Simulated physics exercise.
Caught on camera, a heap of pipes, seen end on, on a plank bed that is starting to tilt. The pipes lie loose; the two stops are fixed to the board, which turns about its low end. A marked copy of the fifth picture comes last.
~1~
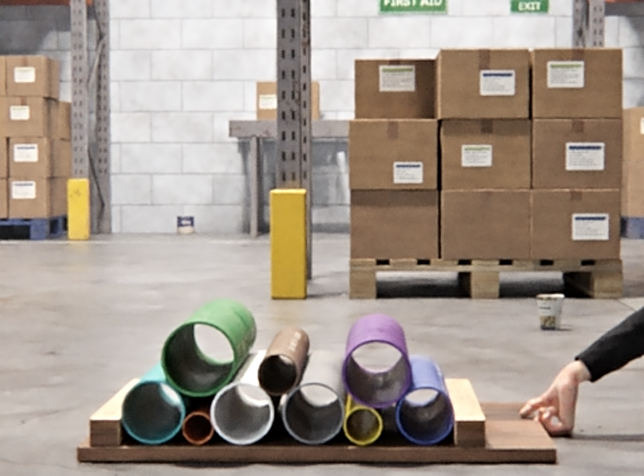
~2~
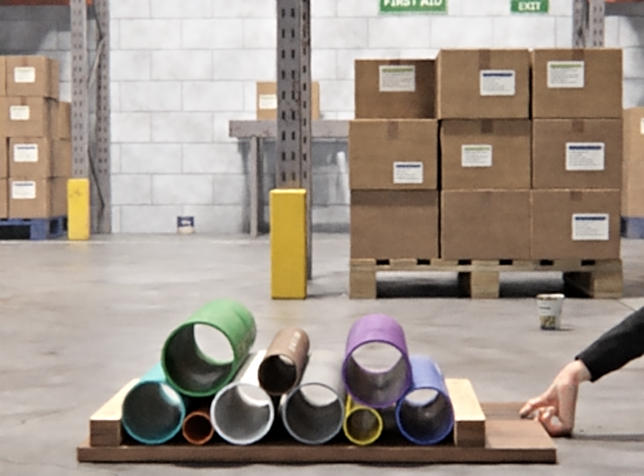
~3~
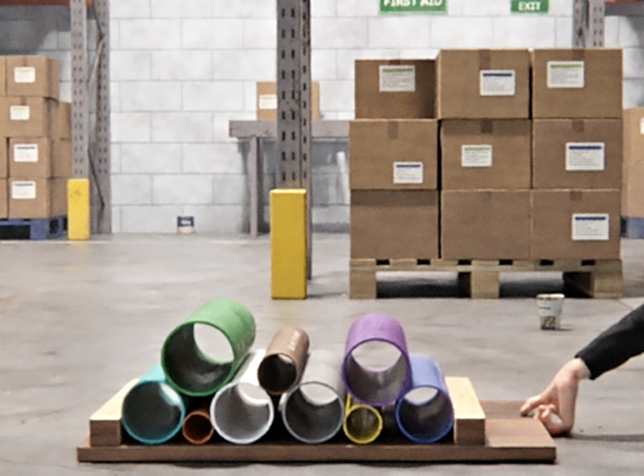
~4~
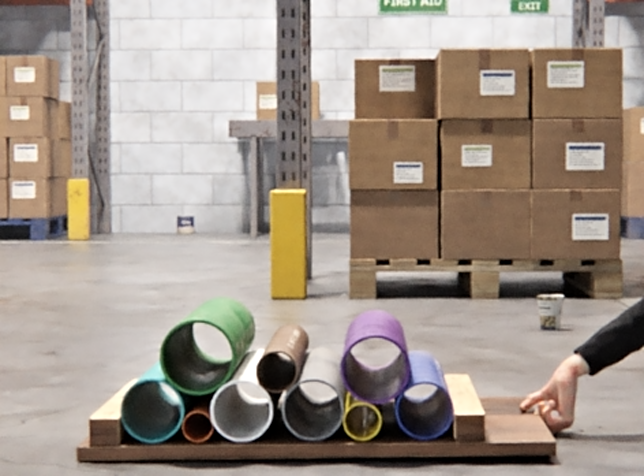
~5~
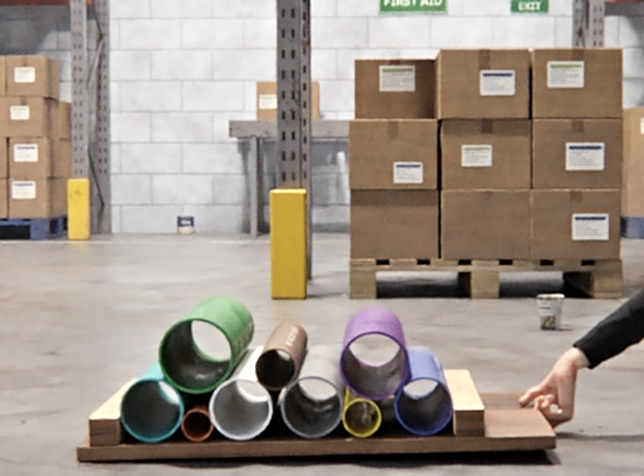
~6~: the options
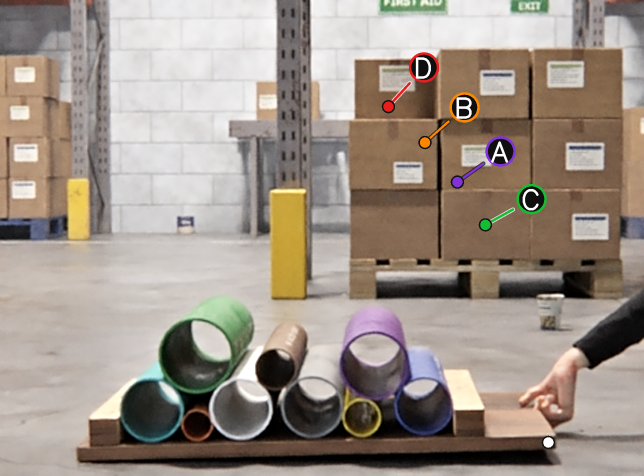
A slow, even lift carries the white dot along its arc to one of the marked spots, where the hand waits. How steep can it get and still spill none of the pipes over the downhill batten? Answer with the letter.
Mark A is as high as it can go.
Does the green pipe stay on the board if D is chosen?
No.
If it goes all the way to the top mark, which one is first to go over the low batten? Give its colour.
First is the green one.
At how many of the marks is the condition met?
The number is two.
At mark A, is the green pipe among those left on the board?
Yes.
On the marked copy, A at (457, 182); B at (425, 143); C at (485, 225); D at (389, 107); the white dot at (548, 443).
With A. Early on, board at 20°.
Further on, board at 35°.
At the end, board at 35°, none over the low batten.
As for the rest, B one over the low batten (green); C none over the low batten; D two over the low batten (brown, green).
